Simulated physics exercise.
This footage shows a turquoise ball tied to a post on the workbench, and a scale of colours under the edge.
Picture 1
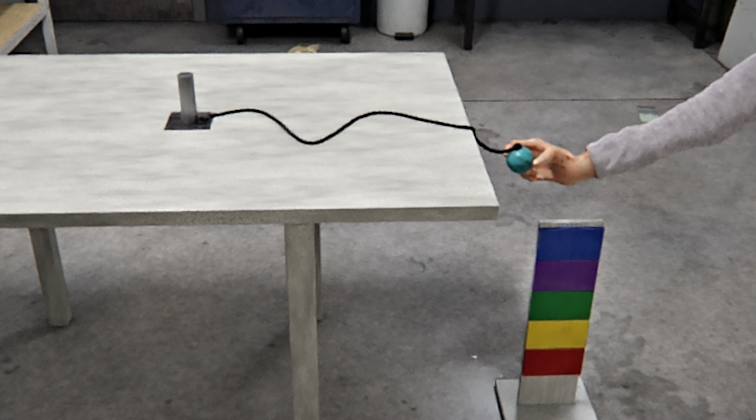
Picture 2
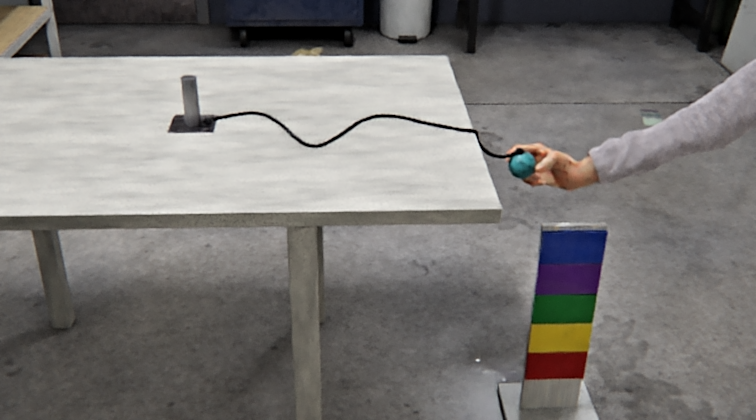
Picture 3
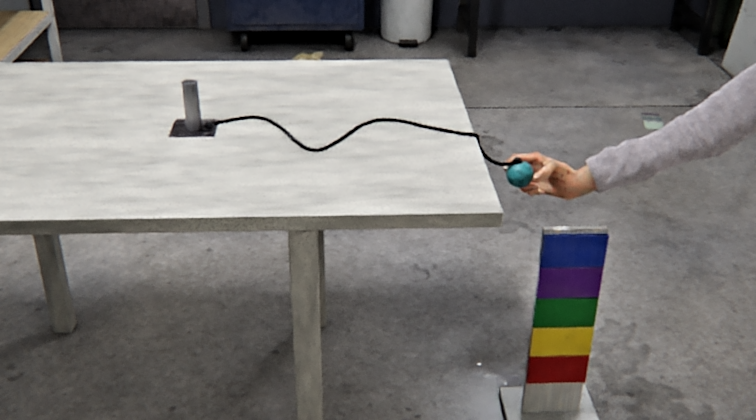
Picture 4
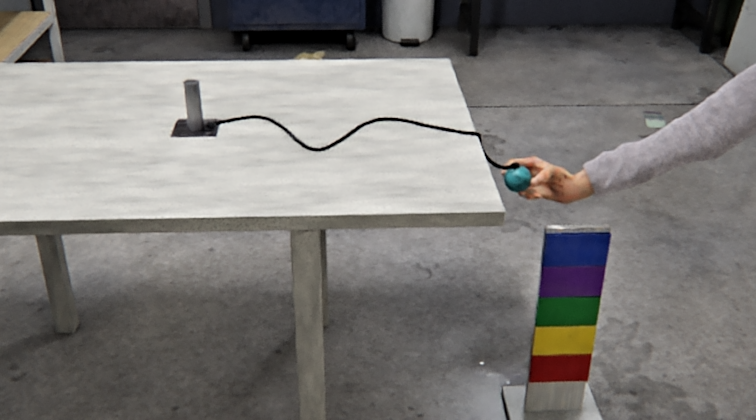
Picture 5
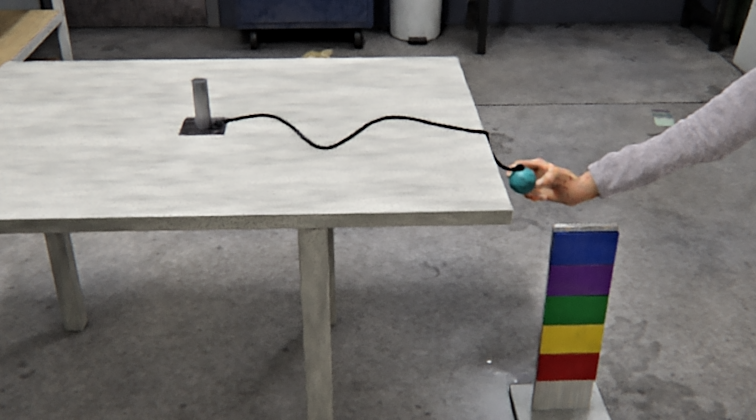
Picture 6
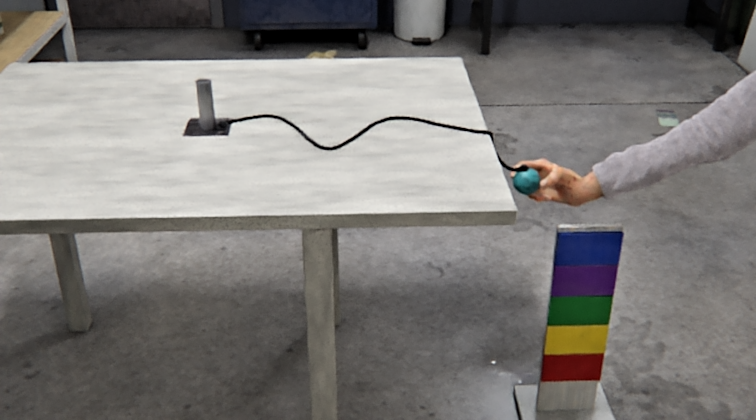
The video shows a hand holding a turquoise ball tied by a slack, wavy black cord to a post on a workbench, lowering it slightly beside the table edge above an upright scale of colours as the view shifts a little.
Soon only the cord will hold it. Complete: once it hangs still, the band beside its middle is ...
... Purple.
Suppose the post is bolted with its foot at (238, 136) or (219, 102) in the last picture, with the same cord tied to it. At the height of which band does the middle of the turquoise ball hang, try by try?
Green; purple.
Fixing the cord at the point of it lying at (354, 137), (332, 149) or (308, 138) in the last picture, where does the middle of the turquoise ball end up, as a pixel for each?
The places are (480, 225), (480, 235) and (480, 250).
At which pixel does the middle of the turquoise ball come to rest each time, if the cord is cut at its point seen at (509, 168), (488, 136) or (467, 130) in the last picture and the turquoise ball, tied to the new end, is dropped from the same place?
Respectively (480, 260), (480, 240) and (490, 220).
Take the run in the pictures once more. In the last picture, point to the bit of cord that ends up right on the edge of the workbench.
It's the point at about (403, 118).
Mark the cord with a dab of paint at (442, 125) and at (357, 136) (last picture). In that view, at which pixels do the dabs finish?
First: (488, 178). Second: (422, 132).
Soon after, ball near (513, 281); level with purple.
Then, ball near (454, 282); level with purple.
Further on, ball near (491, 283); level with purple.
At rest, ball near (483, 283); level with purple. Its middle rests at the purple band.
